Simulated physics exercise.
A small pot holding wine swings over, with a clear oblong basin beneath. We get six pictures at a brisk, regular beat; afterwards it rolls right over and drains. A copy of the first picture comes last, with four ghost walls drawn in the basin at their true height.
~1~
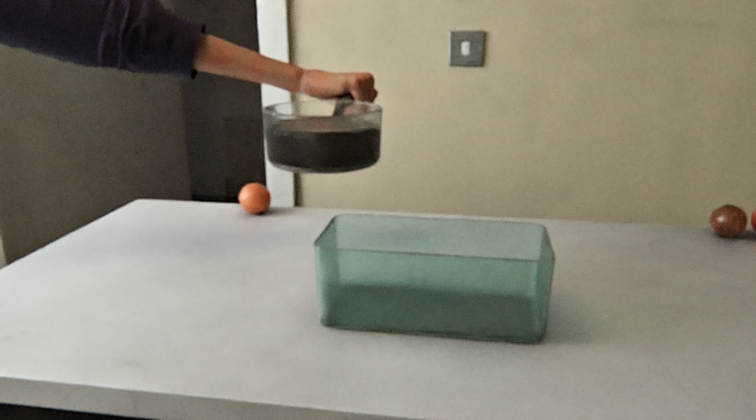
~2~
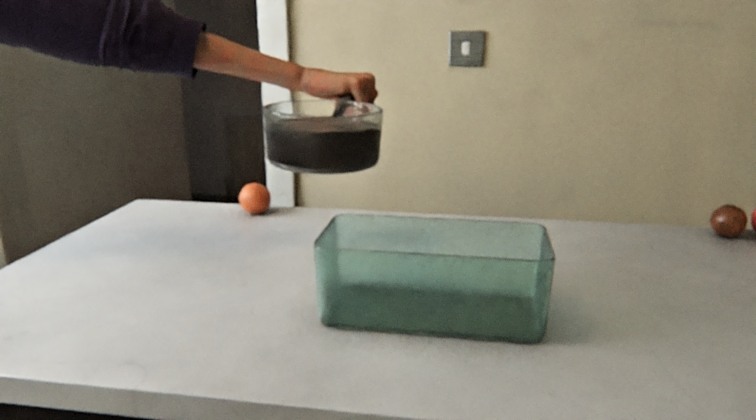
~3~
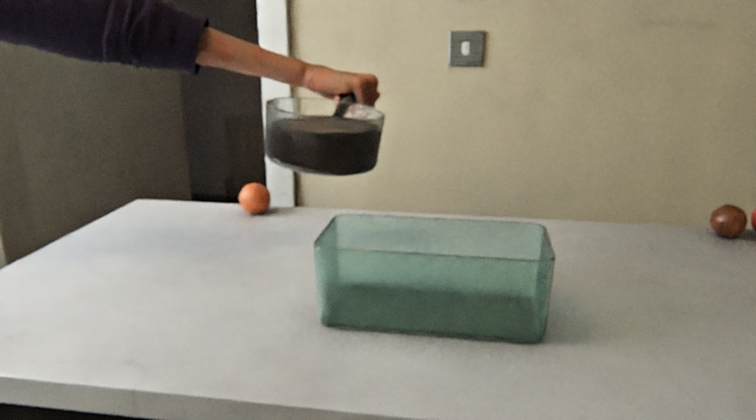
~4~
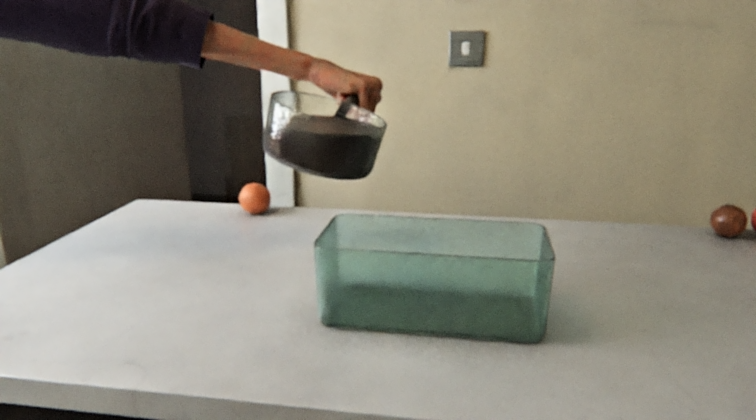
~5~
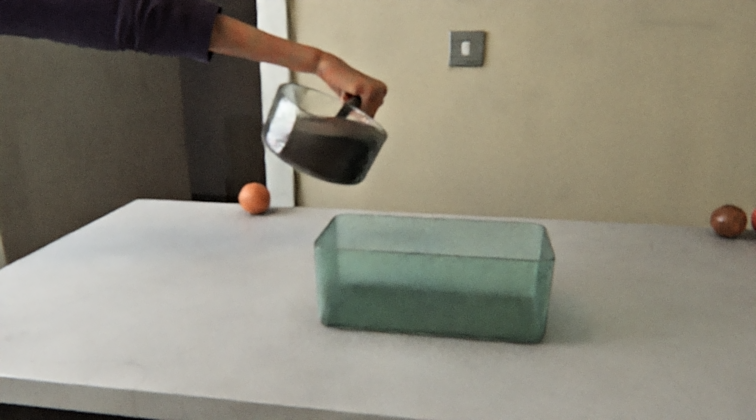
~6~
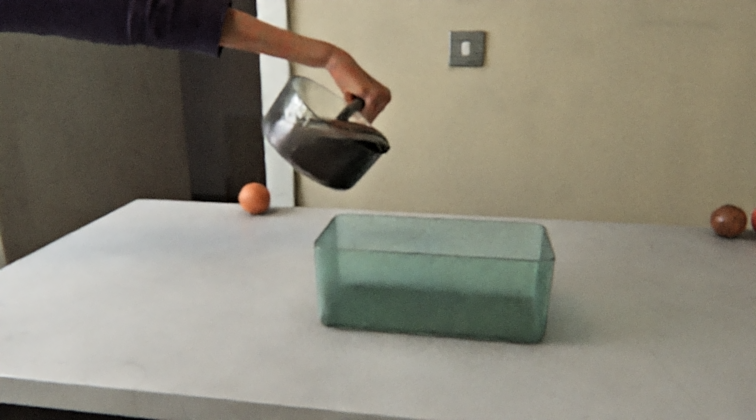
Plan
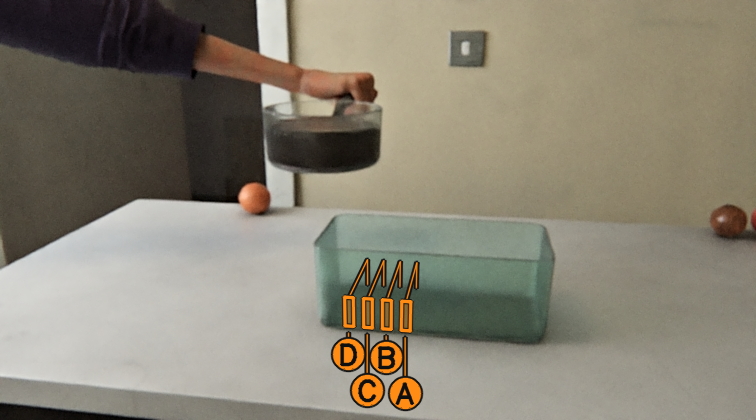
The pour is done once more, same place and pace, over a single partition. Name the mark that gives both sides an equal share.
The best position is A.
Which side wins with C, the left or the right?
The right side.
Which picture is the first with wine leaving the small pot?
Picture 6.
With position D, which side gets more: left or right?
More ends on the right.
In orange, A at (405, 337); B at (386, 335); C at (367, 334); D at (348, 332).
Choosing A, about 51 % ends left of the wall and 46 % right of it; 3 % is lost outside.
Choosing B, about 34 % ends left of the wall and 65 % right of it.
Choosing C, about 12 % ends left of the wall and 86 % right of it.
Choosing D, about 7 % ends left of the wall and 88 % right of it; 5 % is lost outside.
